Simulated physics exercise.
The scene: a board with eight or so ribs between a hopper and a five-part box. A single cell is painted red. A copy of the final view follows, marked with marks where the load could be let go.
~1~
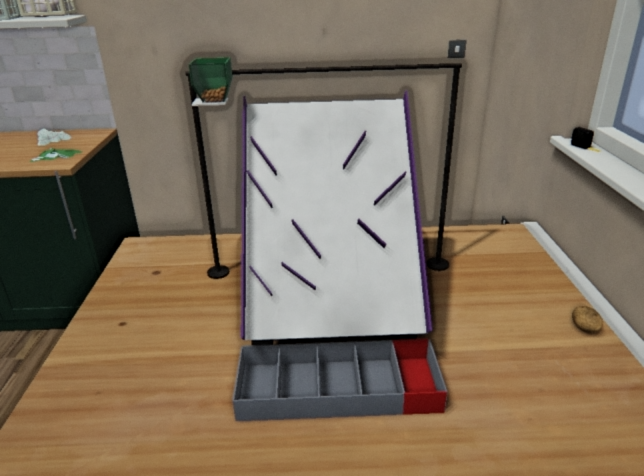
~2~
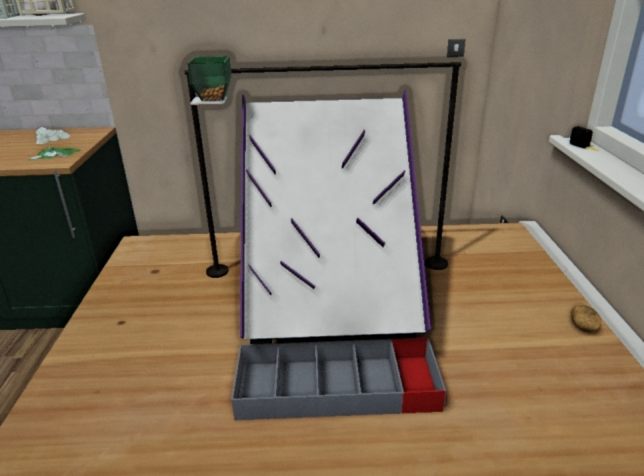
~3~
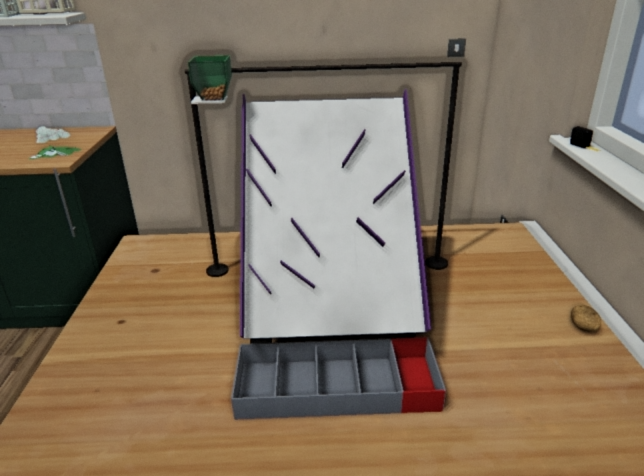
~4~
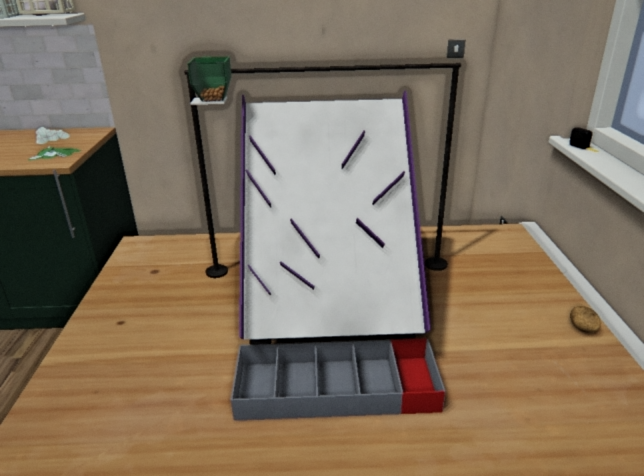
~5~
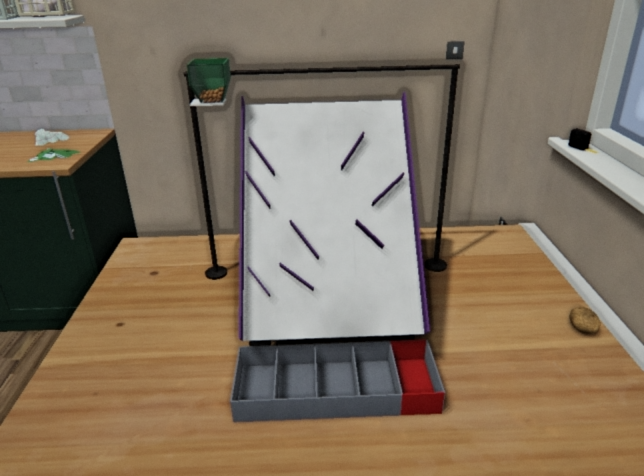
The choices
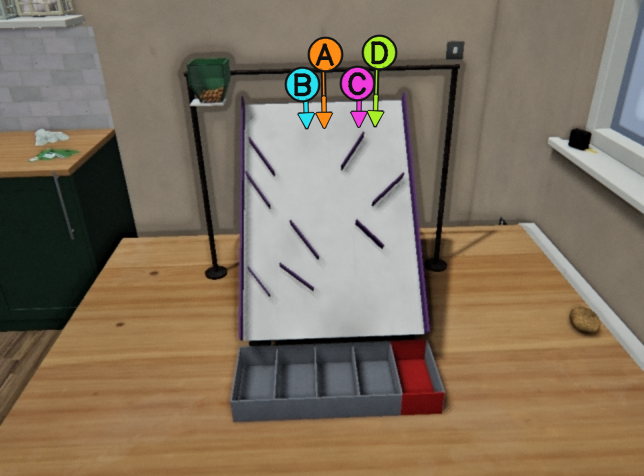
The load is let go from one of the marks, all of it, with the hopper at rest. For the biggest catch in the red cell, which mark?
Mark D.
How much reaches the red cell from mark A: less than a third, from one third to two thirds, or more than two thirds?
It is less than a third.
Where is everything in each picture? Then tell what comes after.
The first frame shows hopper at (214, 92), roasted chickpeas, door shut.
The second frame shows ribs (250, 135) to (275, 169), (343, 163) to (365, 130), (246, 169) to (270, 203).
The third frame shows ribs (374, 200) to (405, 170), (291, 218) to (319, 254), (357, 217) to (385, 243).
The fourth frame shows ribs (248, 265) to (270, 293), (280, 262) to (314, 287).
The fifth frame shows red cell at (422, 402), number 5 of 5 from the left.
On the marked copy, mark A meets the board at (324, 122); mark B meets the board at (306, 122); mark C meets the board at (358, 121); mark D meets the board at (375, 120).
With A, none in the red cell, nearly all in other cells, a small part outside the box.
With B, a stray few in the red cell, nearly all in other cells, a stray few outside the box.
With C, about a quarter in the red cell, most in other cells.
With D, about half in the red cell, about half in other cells.
